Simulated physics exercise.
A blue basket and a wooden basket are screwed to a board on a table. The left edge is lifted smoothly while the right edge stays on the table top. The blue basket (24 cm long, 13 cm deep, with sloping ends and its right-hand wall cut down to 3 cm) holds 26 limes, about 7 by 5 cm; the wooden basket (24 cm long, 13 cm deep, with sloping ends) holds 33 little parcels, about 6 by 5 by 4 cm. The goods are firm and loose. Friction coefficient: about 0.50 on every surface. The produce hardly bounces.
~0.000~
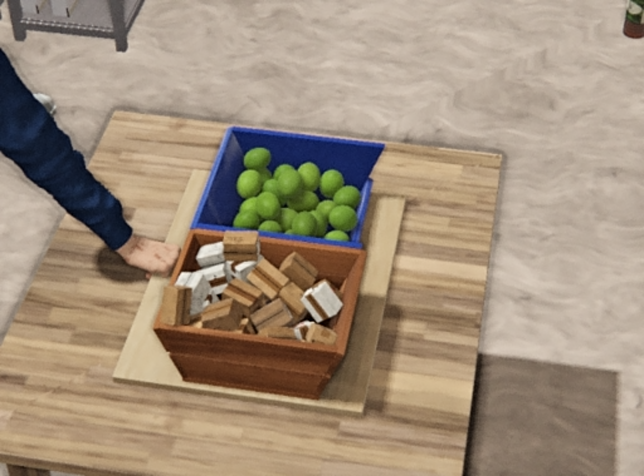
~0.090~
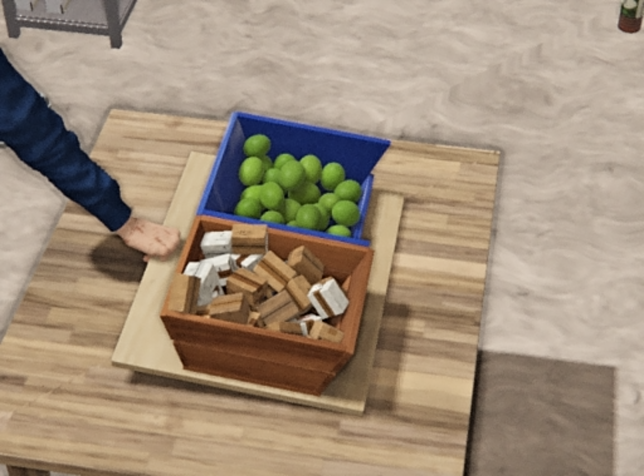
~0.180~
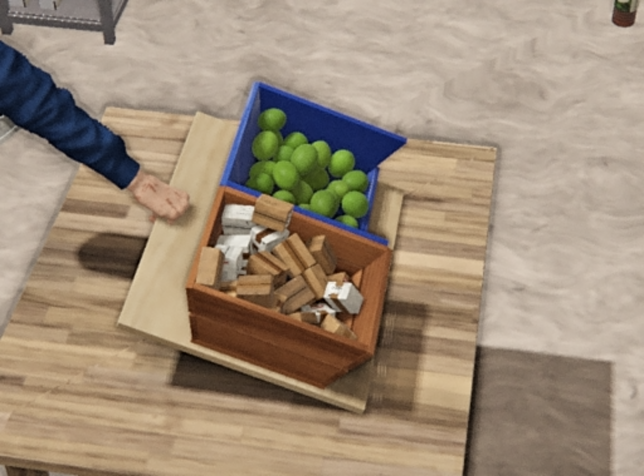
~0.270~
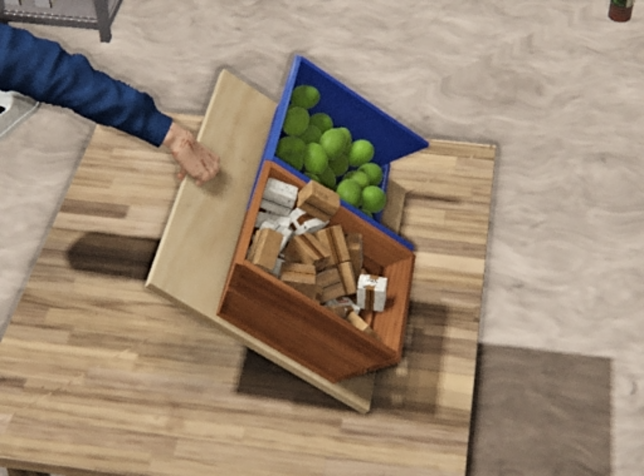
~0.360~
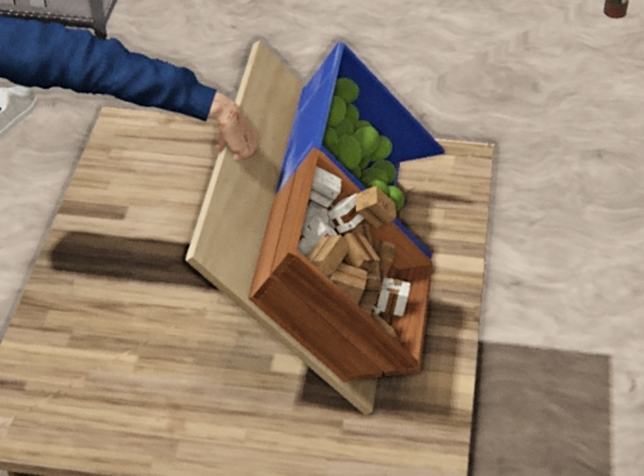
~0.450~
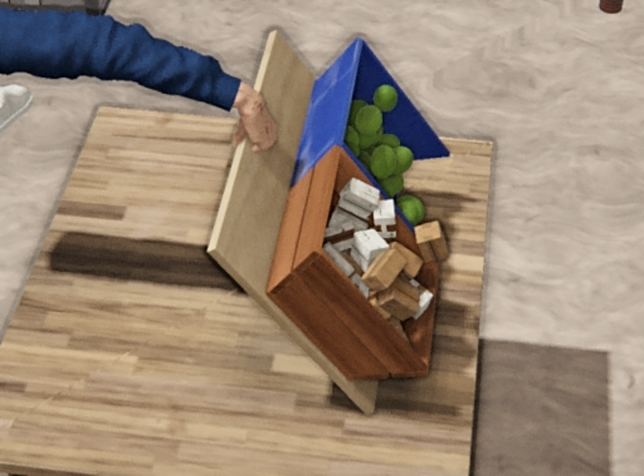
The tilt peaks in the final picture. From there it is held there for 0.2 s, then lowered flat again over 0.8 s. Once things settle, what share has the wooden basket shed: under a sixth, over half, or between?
The wooden basket loses a sixth to a half of its little parcels.
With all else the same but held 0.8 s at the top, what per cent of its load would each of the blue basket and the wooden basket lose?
Then blue basket 40, wooden basket 30 per cent.
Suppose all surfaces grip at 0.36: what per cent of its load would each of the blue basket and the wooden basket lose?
In that case blue basket 50, wooden basket 30 per cent.
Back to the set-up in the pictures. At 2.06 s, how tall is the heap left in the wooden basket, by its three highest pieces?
Some 14 cm.
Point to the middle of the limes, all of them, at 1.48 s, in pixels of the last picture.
At about (339, 211).
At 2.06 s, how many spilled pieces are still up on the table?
Some 8 pieces.
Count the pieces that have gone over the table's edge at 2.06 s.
Some 12 pieces.
After 0.71 s, tilt 54°; blue basket 19 in, 7 out and wooden basket 27 in, 6 out.
After 1.03 s, tilt 30°; blue basket 16 in, 10 out and wooden basket 24 in, 9 out.
After 1.48 s, tilt 0°; blue basket 16 in, 10 out and wooden basket 24 in, 9 out.
Outcome (at 2.06 s), blue basket 16 in, 10 out and wooden basket 24 in, 9 out. Asked share, 9 of 33, 27 per cent.
